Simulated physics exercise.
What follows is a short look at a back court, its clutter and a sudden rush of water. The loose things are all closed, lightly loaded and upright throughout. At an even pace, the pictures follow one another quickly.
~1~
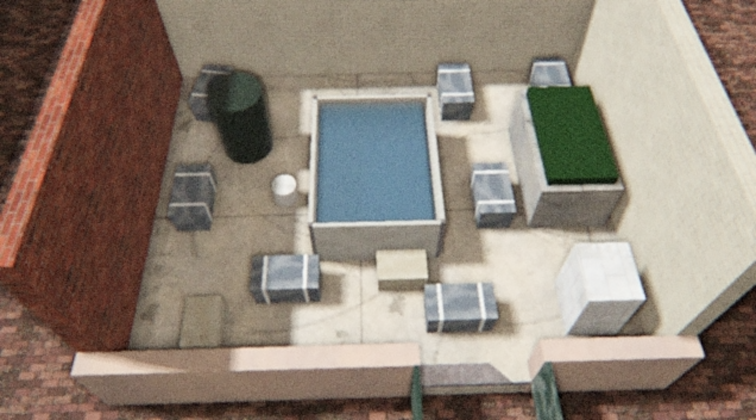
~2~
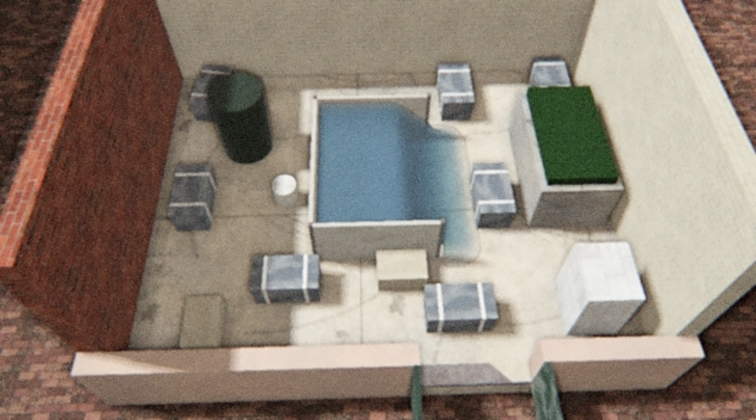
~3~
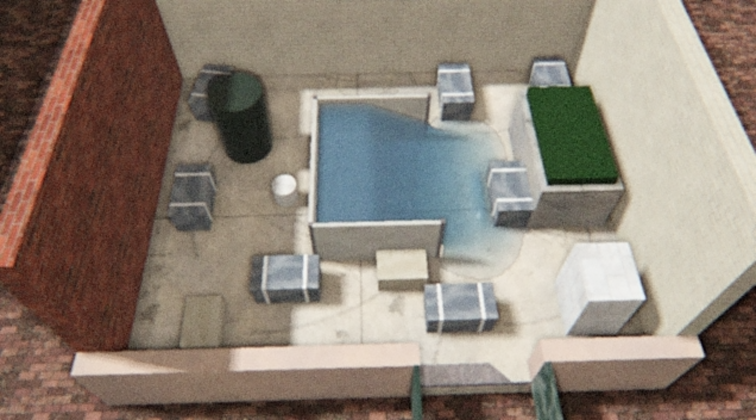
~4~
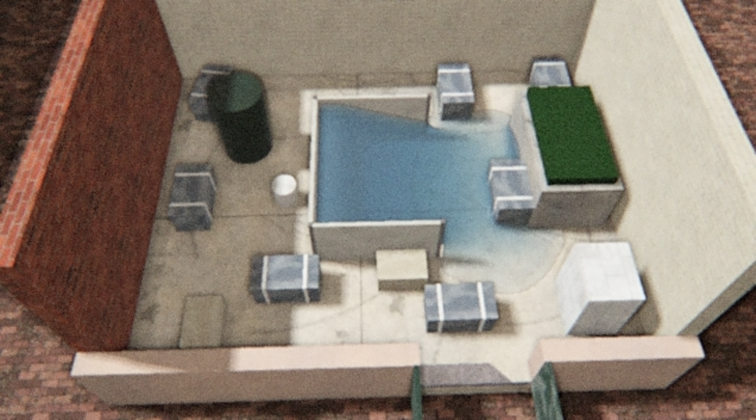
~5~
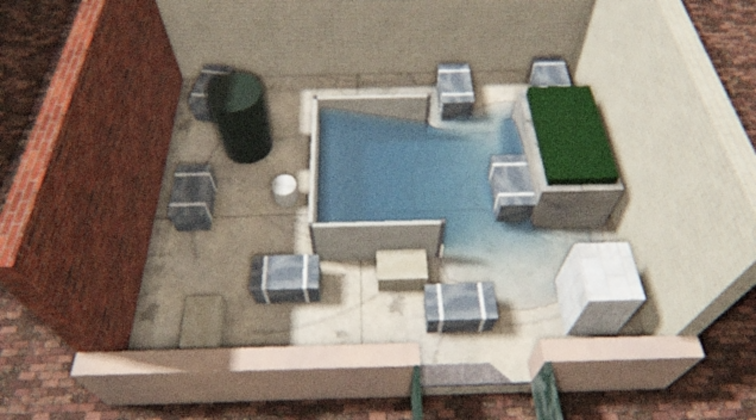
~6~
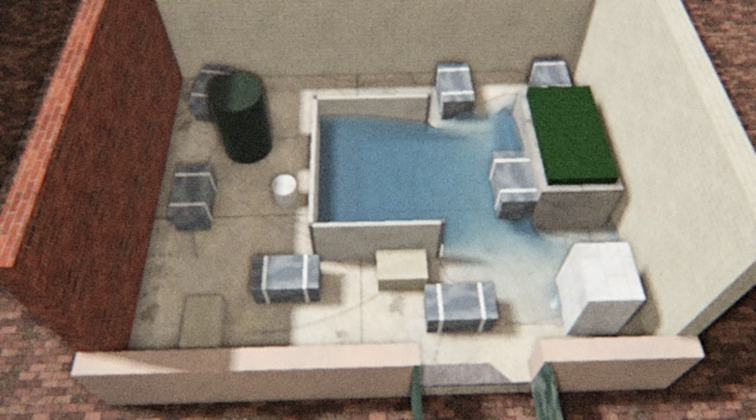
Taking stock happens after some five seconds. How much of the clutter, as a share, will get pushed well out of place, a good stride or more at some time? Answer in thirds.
One to two thirds.
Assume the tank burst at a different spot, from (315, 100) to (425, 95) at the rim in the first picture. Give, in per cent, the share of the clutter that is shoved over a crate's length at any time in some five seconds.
It comes out at roughly 60 per cent.
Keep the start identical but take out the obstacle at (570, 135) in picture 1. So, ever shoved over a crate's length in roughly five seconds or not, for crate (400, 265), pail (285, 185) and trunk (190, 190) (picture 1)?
The first traveled far, the second remained nearby, and the third remained nearby.
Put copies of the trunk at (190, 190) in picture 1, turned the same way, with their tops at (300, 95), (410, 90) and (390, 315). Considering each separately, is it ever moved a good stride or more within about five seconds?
Here's how it goes: Sent far off, sent far off, and lastly sent far off.
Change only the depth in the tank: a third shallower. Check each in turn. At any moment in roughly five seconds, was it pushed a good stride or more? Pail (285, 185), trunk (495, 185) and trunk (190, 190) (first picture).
Note, listed order: Didn't cover it / covered it / didn't cover it.
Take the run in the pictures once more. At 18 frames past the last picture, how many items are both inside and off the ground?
Exactly 3.
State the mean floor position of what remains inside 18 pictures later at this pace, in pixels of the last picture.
The remaining things centre around (329, 225).
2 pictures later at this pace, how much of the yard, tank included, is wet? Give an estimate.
Something close to 35 per cent.
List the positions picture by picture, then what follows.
A trunk at (494, 187), on the bottom; a trunk at (456, 82), on the bottom; 0 of 10 have shifted, in the first frame.
A trunk at (494, 187), on the bottom; a trunk at (456, 82), on the bottom; 0 of 10 have shifted, in the second frame.
A trunk at (512, 185), on the bottom, close to its start; a trunk at (456, 82), on the bottom; 1 of 10 have shifted, in the third frame.
A trunk at (512, 183), on the bottom, close to its start; a trunk at (456, 82) rests on the ground; 1 of 10 have shifted, in the fourth frame.
A trunk at (514, 179), afloat, close to its start; a trunk at (456, 82), on the bottom; 1 of 10 have shifted, in the fifth frame.
A trunk at (515, 175), afloat, close to its start; a trunk at (456, 81) rests on the ground; 1 of 10 have shifted, in the sixth frame.
A moment on, 0 of 10 are well off their spots; 1 afloat.
Next, 2 of 10 are well off their spots; 1 afloat.
Later, 4 of 10 are well off their spots; 3 afloat.
In the end, 5 of 10 are well off their spots, and 5 have been at some point; 4 afloat.
